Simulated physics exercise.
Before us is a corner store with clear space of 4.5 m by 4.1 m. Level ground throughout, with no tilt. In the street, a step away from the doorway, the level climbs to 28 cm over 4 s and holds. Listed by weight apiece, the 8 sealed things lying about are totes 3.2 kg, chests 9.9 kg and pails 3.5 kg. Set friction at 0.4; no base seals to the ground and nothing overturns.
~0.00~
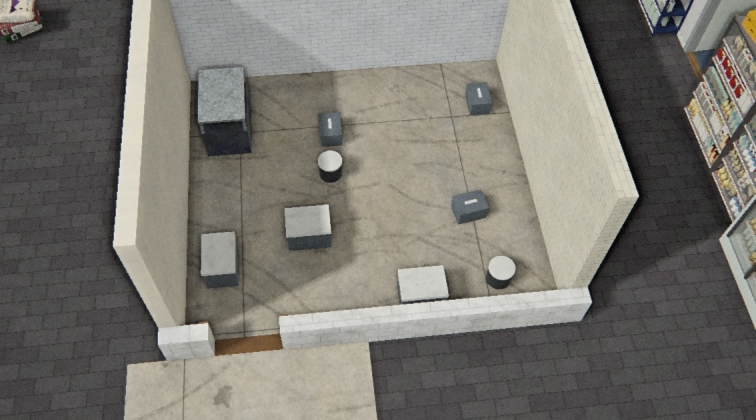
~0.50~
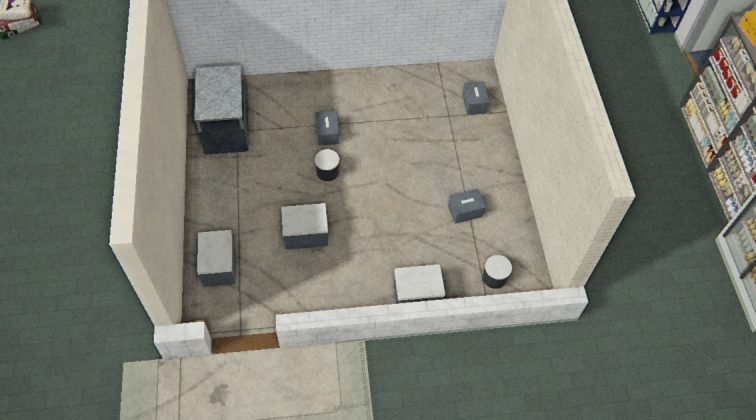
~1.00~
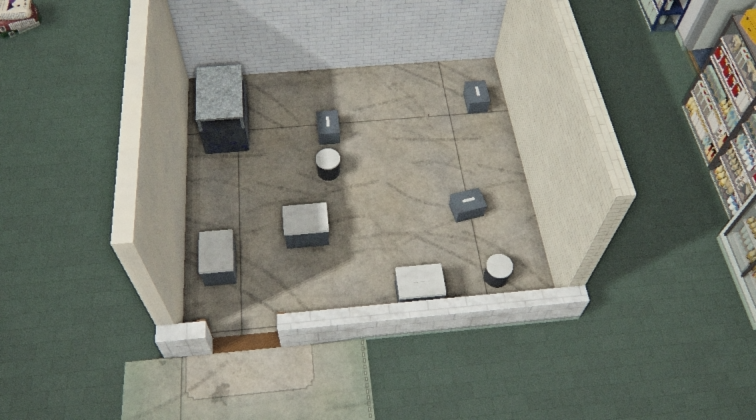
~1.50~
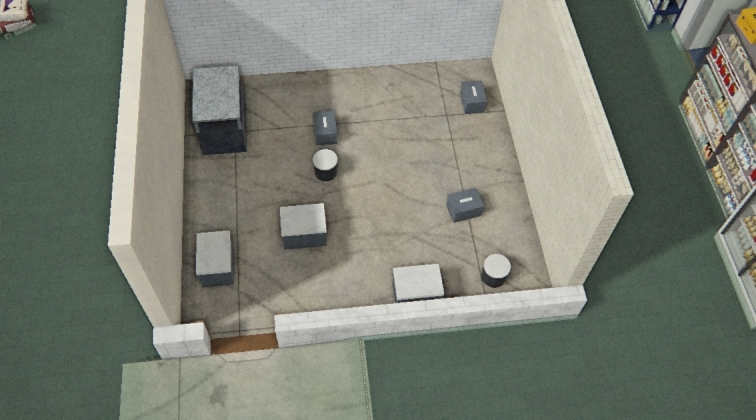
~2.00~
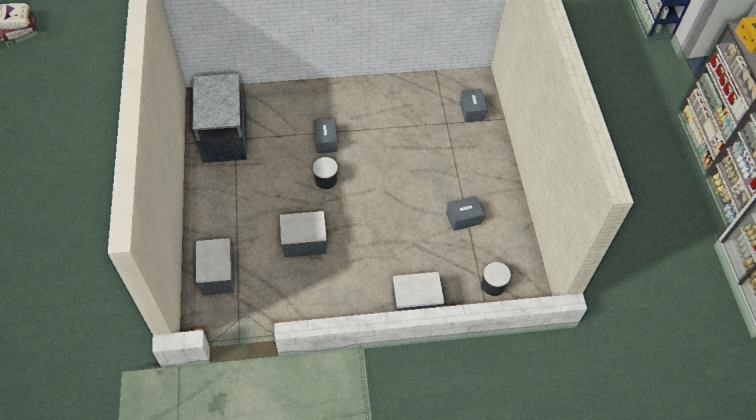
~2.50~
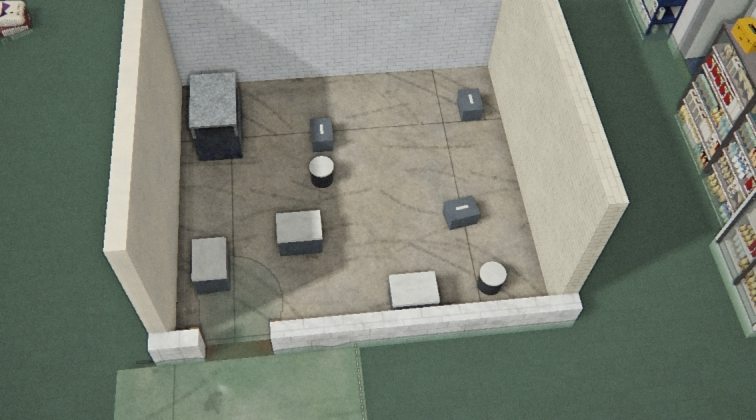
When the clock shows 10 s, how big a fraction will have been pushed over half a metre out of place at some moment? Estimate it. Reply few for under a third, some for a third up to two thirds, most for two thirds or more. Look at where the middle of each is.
Some.
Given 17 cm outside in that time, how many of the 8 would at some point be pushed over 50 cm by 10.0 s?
Result: 3.
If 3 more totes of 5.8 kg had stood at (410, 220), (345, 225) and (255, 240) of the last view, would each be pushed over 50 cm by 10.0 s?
Taking them in order, the first is within that distance, the second is beyond that distance and the third is beyond that distance.
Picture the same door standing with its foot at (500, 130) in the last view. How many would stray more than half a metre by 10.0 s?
The count would be 5.
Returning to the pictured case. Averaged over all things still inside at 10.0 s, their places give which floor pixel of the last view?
I'd put it around (465, 173).
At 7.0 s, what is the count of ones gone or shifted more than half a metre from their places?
I make it 4 by then.
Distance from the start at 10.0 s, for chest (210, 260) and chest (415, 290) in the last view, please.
Respectively 450 and 0 cm.
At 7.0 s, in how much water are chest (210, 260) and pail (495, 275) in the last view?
Roughly 6 and 1 cm.
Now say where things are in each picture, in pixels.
The first frame shows a tote at (330, 124) rests on the ground; a chest at (423, 282), on the bottom; water covers 0.0 m2; 0 of 8 have shifted.
The second frame shows a tote at (327, 123) rests on the ground; a chest at (420, 281), on the bottom; 0.0 m2 under water; 0 of 8 have shifted.
The third frame shows a tote at (328, 122) rests on the ground; a chest at (421, 280), on the bottom; 0.0 m2 under water; 0 of 8 have shifted.
The fourth frame shows a tote at (325, 123), on the bottom; a chest at (418, 281) rests on the ground; 0.0 m2 under water; 0 of 8 have shifted.
The fifth frame shows a tote at (325, 131) rests on the ground; a chest at (418, 289) rests on the ground; 0.1 m2 under water; 0 of 8 have shifted.
The sixth frame shows a tote at (322, 130), on the bottom; a chest at (414, 288), on the bottom; water covers 0.8 m2; 0 of 8 have shifted.
After 3.5 s 0 of 8 are over 50 cm from their spots; 0 afloat.
After 4.5 s 2 of 8 are over 50 cm from their spots; 1 afloat.
After 7.0 s 4 of 8 are over 50 cm from their spots; 1 afloat.
After 10.0 s 5 of 8 are over 50 cm from their spots, and 5 have been at some point; 5 afloat.
